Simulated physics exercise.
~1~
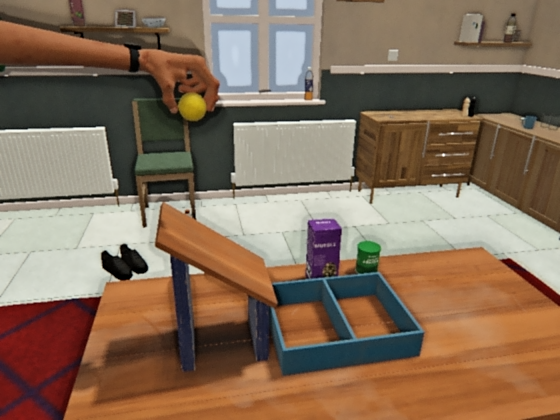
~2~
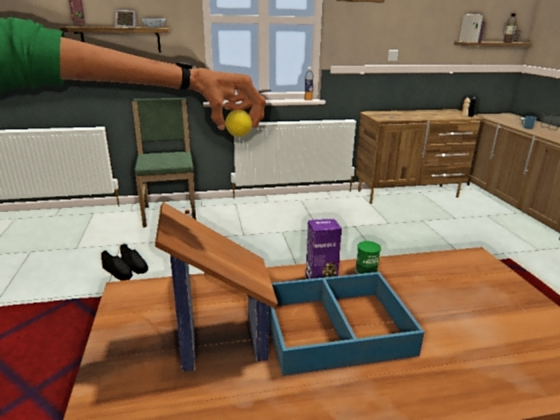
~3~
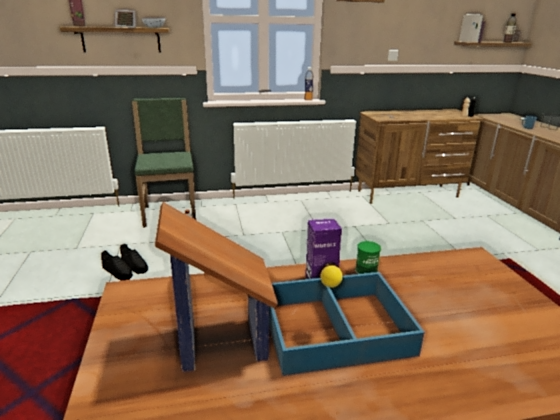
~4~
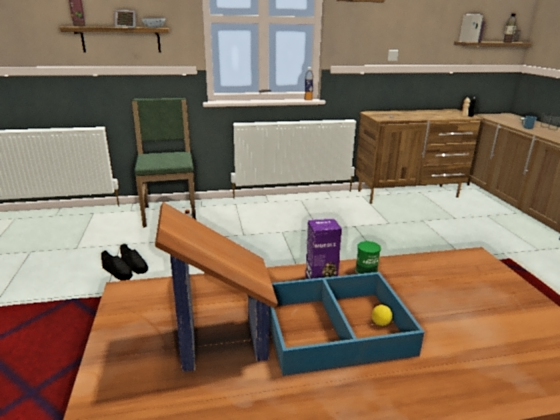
A hand drops a yellow lemon, which lands in the tray's farther bay, on the right.
